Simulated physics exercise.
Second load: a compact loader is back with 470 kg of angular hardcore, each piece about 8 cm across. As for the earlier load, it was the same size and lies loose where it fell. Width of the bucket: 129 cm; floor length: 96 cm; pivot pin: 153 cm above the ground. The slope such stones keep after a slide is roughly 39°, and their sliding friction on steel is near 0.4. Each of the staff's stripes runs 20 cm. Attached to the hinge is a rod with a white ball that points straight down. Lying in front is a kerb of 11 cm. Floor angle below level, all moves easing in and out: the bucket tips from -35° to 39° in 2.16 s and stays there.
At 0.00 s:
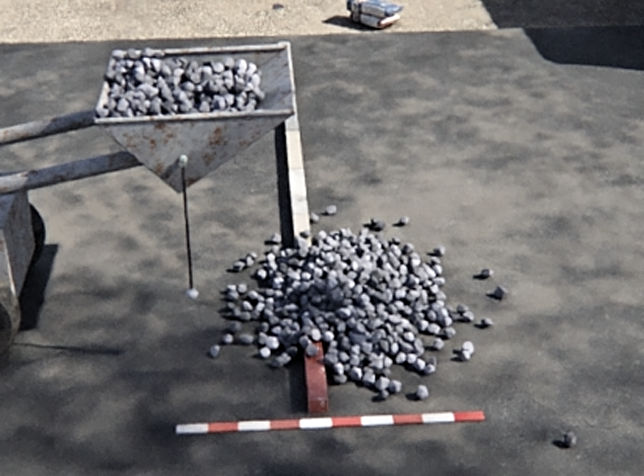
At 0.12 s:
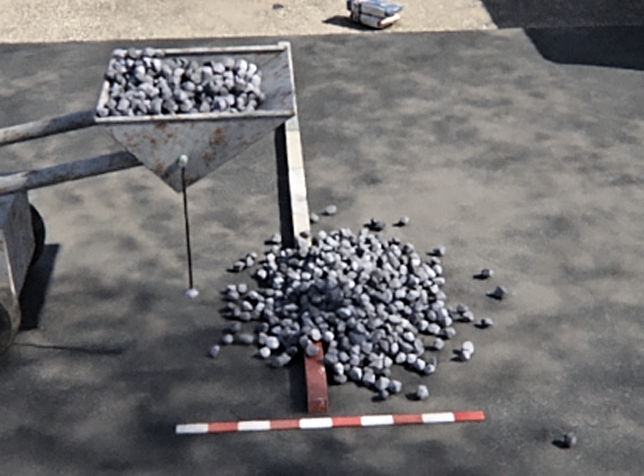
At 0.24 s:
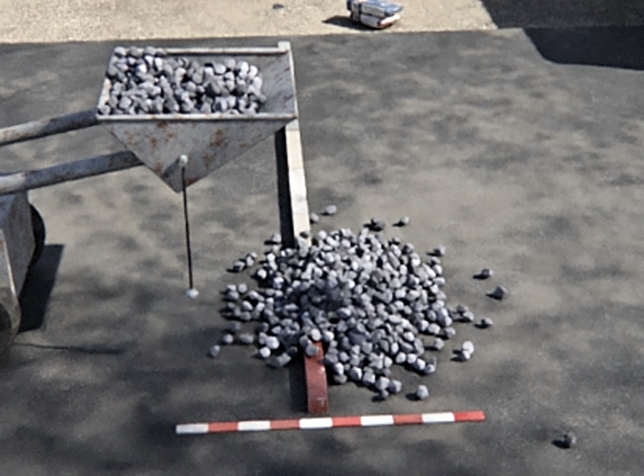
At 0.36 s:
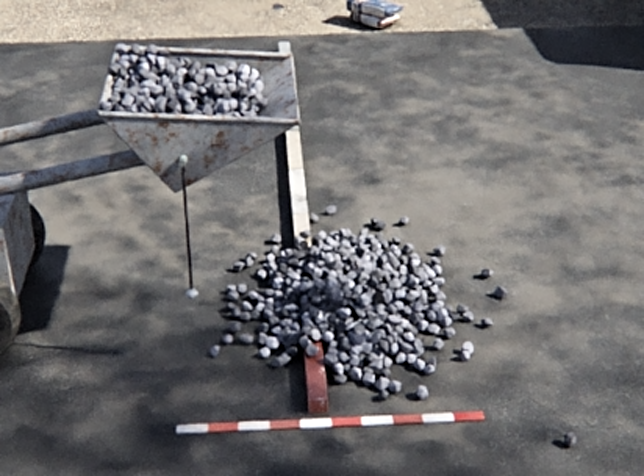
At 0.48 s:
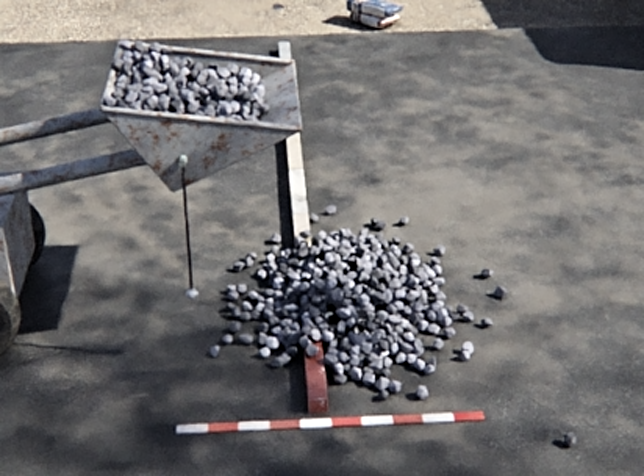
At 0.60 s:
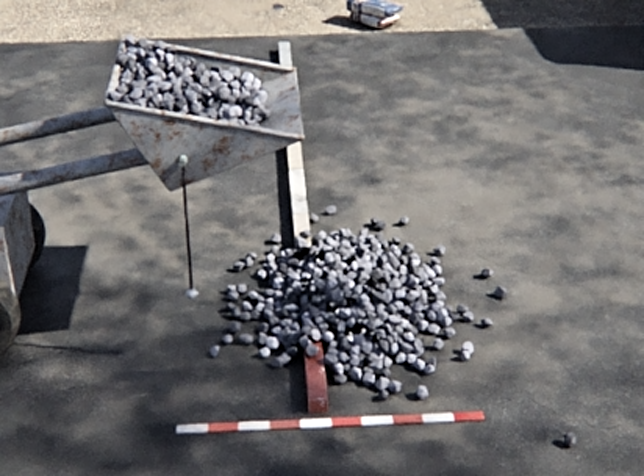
A loader's metal bucket full of grey stones tilting slowly down to the right above a loose stone heap lying still.
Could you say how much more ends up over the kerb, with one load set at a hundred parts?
I'd put it at 55 parts in every hundred.
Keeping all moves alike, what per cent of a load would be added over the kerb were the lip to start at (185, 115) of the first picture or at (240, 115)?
Case one about 0 %, case two about 10 %.
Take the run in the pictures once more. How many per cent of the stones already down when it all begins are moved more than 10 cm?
About 5 %.
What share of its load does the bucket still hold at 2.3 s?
35 % still inside.
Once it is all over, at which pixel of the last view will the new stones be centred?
Middle: Approx. (323, 282) px.
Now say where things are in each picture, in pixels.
In the first frame, the bucket is at -35°, its lip at (295, 112); the top of the load is at (151, 64). The earlier load is highest near (332, 282), 28 cm above ground level, 22 % on this side of the kerb, 79 % over the kerb.
The second frame shows lip at (296, 113), floor tilted -34°, highest stones at (145, 66); the stones move at 0.1 m/s on average.
The third frame shows lip at (297, 117), floor tilted -32°, highest stones at (146, 63); the stones move at 0.1 m/s on average.
In the fourth frame, the bucket is at -30°, its lip at (299, 122); the top of the load is at (138, 62); the stones move at 0.1 m/s on average.
In the fifth frame, the bucket is at -26°, its lip at (302, 130); the top of the load is at (142, 59); the stones move at 0.2 m/s on average.
The sixth frame shows lip at (304, 138), floor tilted -21°, highest stones at (144, 55); the stones move at 0.2 m/s on average.
After 1.6 s the floor is at 27°; in per cent of one load, 99 in the bucket, 23 on this side of the kerb, 79 over the kerb; the foremost stones are at (483, 315).
After 2.3 s the floor is at 39°; in per cent of one load, 33 in the bucket, 66 on this side of the kerb, 101 over the kerb; the foremost stones are at (483, 315).
After 2.6 s the floor is at 39°; in per cent of one load, 4 in the bucket, 73 on this side of the kerb, 124 over the kerb; the foremost stones are at (484, 309).
After 5.4 s the floor is at 39°; in per cent of one load, 0 in the bucket, 66 on this side of the kerb, 134 over the kerb; the foremost stones are at (520, 319). Net gain over the kerb, 55.
